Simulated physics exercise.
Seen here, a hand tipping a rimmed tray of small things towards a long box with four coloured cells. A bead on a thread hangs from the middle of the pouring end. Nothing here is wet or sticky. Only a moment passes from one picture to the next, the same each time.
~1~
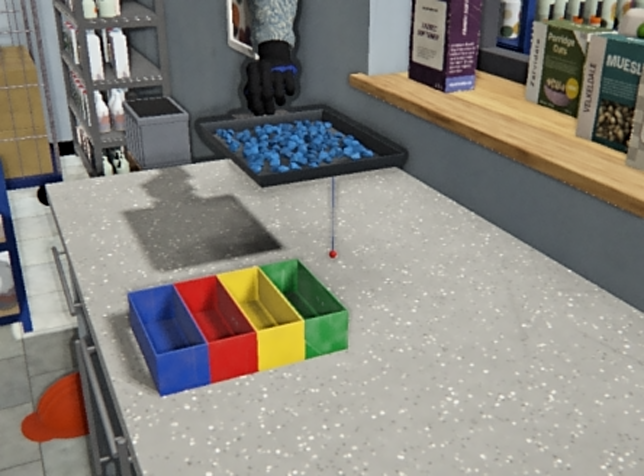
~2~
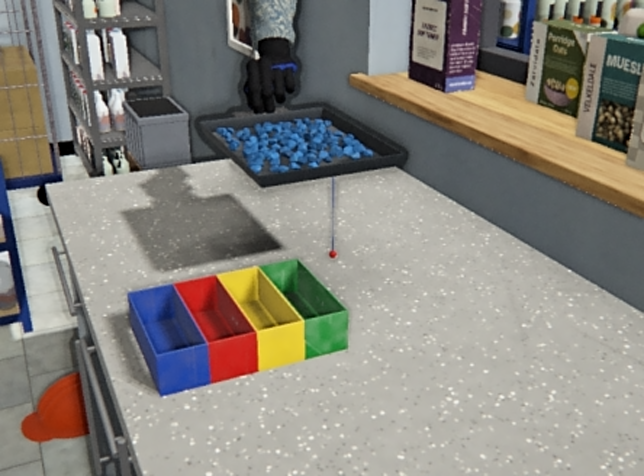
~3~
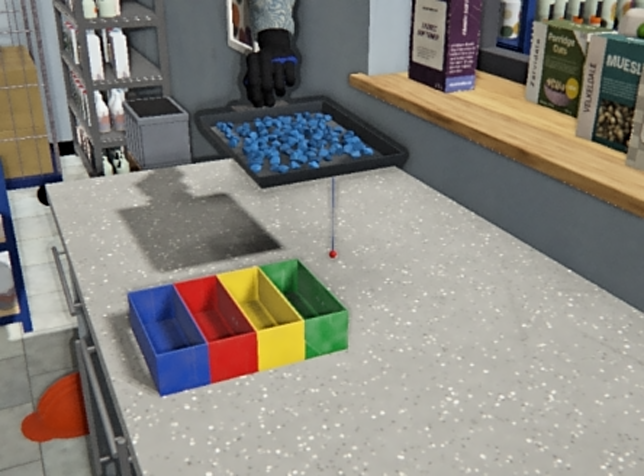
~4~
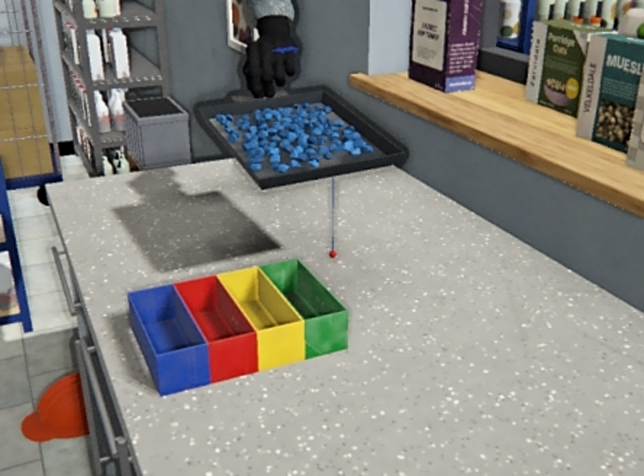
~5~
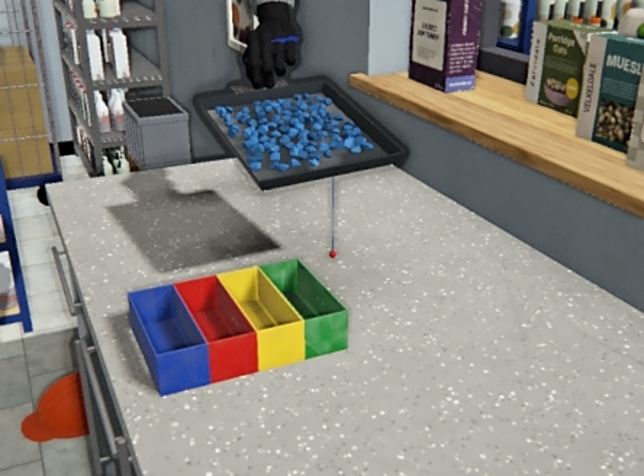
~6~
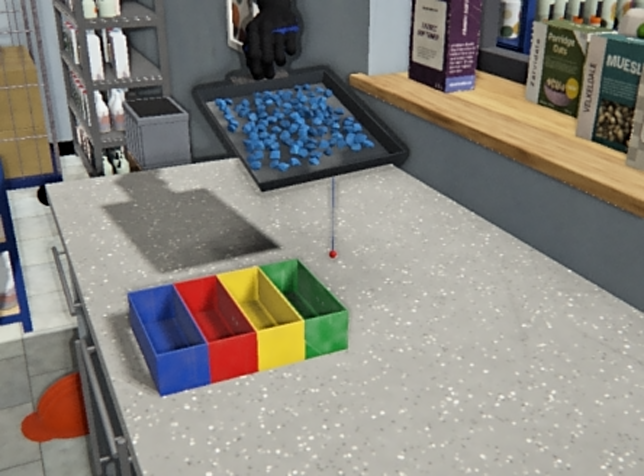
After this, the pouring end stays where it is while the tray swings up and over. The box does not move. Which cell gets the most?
Most goes to the green cell.
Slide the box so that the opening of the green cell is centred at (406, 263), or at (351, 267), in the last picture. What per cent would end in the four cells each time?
In turn 80 and 100 in a hundred.
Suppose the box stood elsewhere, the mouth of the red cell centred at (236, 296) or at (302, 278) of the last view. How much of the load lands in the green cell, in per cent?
Roughly 30 per cent, and 0 per cent.
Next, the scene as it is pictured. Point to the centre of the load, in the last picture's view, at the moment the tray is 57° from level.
Roughly at (302, 154).
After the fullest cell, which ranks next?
In second place: The yellow cell.
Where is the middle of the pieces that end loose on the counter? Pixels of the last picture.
At about (354, 320).
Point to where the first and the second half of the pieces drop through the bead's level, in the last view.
At about (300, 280), then at (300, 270).
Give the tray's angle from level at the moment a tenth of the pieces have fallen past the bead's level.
Around 80° of tilt.
Soon, tray tipped steeply; nearly all on the tray; a stray few falling or outside the box.
A while on, tray tipped right over; about a third on the tray; a small part in the green cell; a small part in the yellow cell; about a third falling or outside the box.
Towards the end, tray tipped past a quarter turn; about half in the green cell; about a quarter in the yellow cell; about a quarter falling or outside the box.
Finally, tray tipped past a quarter turn; about half in the green cell; about a quarter in the yellow cell; none in the blue cell; none in the red cell; about a quarter outside the box.
